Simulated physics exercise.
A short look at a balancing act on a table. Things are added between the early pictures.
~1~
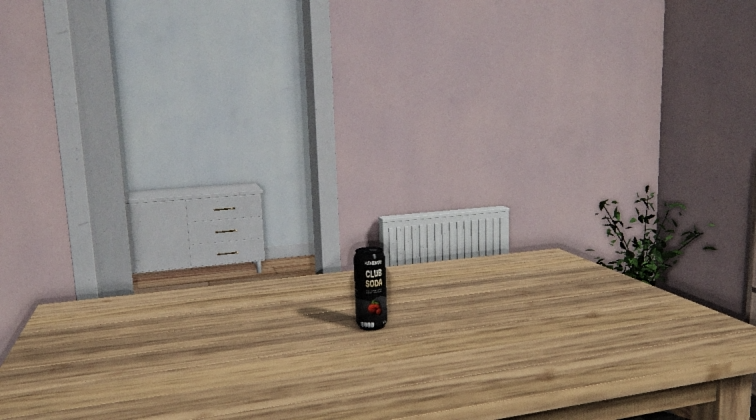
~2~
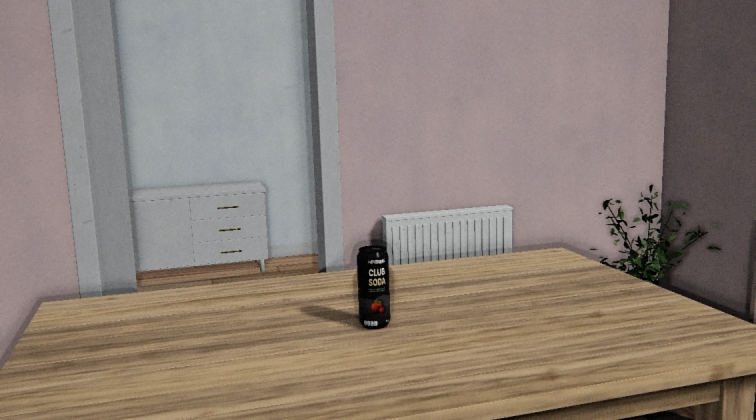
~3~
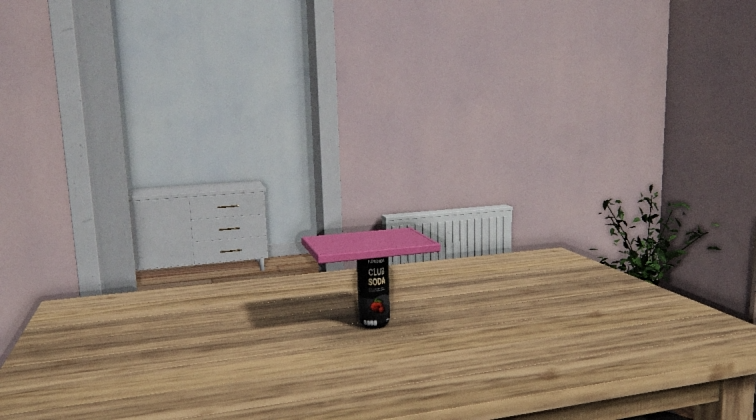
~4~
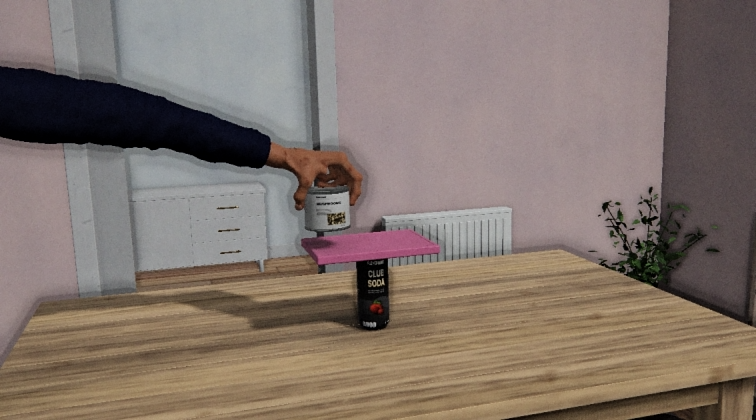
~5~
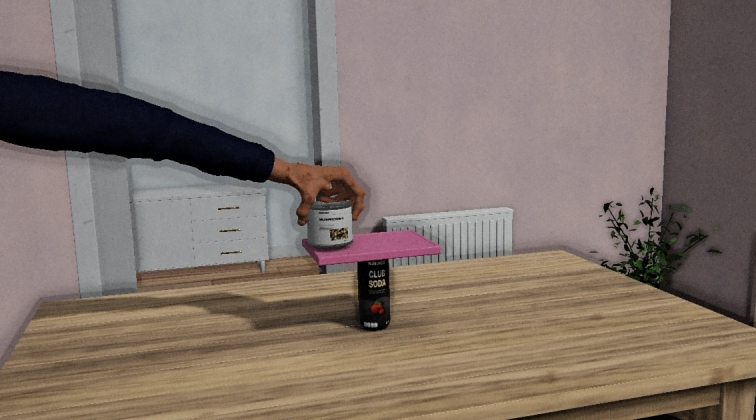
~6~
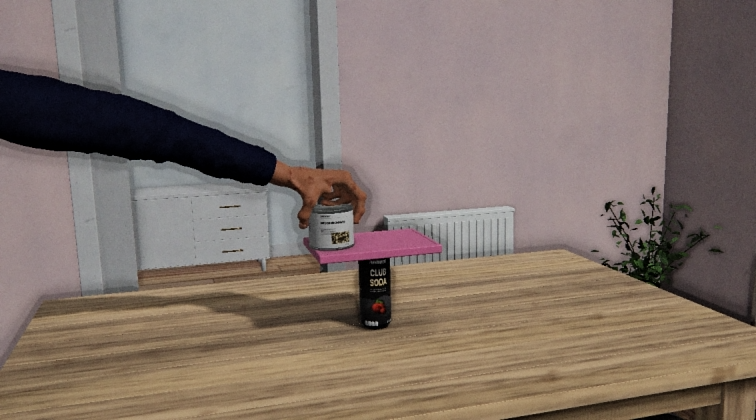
In this clip, a black can stands on a wooden table, a pink board appears on top of it, and a dark-sleeved arm reaches in from the left, lowering a white tin onto the board's left side and keeping hold.
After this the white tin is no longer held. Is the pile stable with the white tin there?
The stack loses its balance.
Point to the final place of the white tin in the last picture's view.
At about (237, 331).
Then, 0.30 s after the last picture, white tin now fallen; pink lid tipped 54° from how it was.
Then, 0.40 s after the last picture, pink lid now fallen.
Then, 0.50 s after the last picture, things are still on the move.
Then, 0.70 s after the last picture, as before.
At rest, fallen, white tin and pink lid; black can in place. Seen from the same camera at the end, white tin near (237, 331). The stack comes apart.
